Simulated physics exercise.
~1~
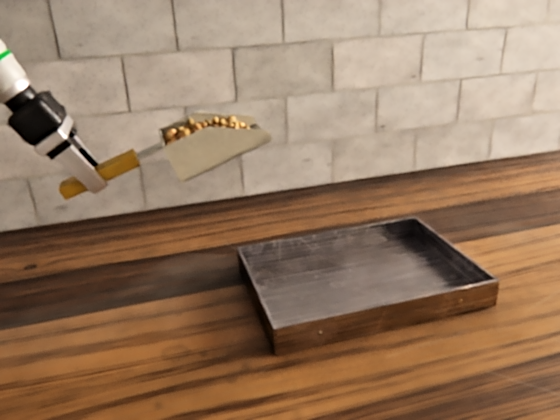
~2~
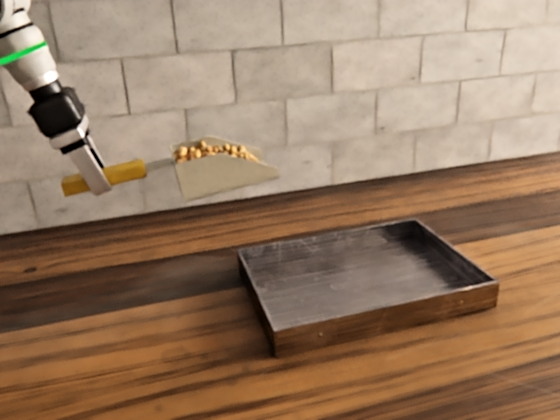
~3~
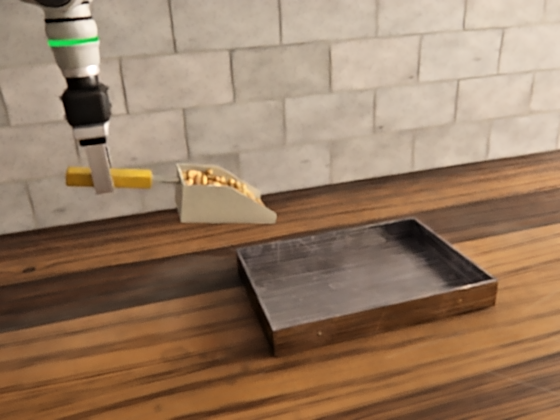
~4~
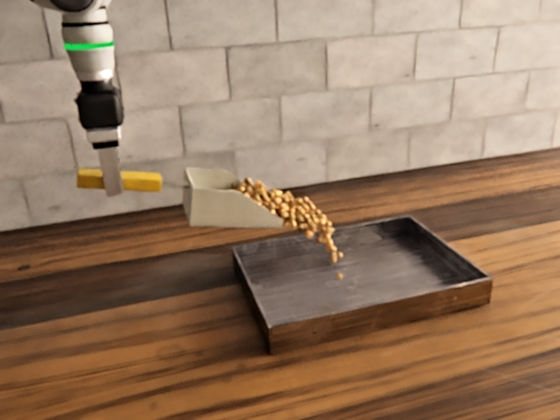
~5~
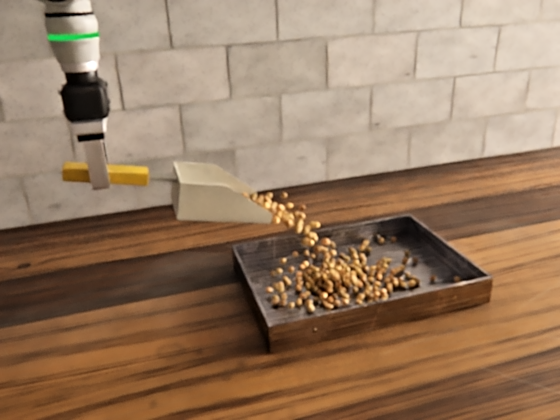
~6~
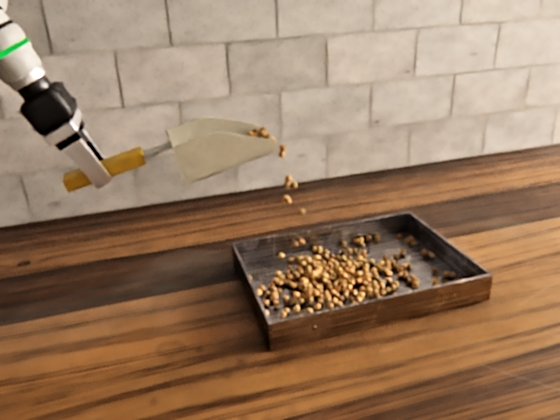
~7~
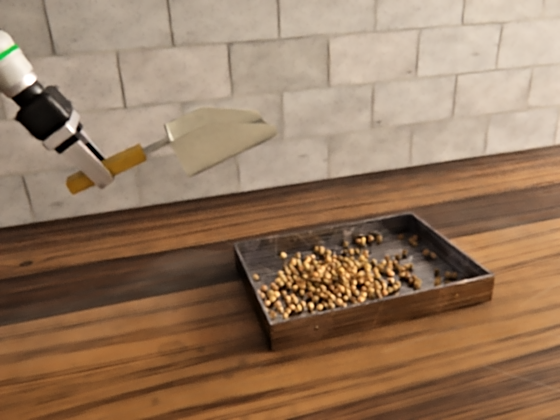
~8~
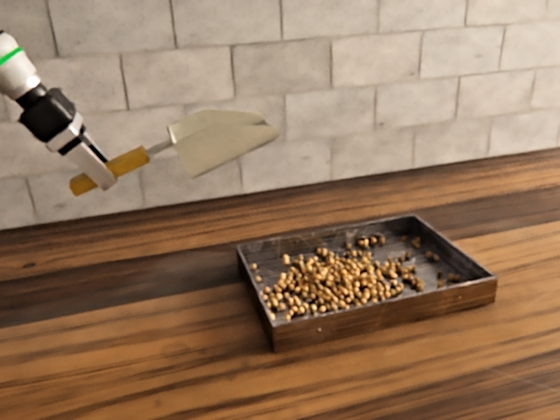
On a wooden table top before a pale brick wall, a robot arm lowers and tips a scoop heaped with dried chickpeas, pouring them into a dark tray. It then raises and tilts the scoop back as the last ones fall, and holds still, the chickpeas spread across the tray.
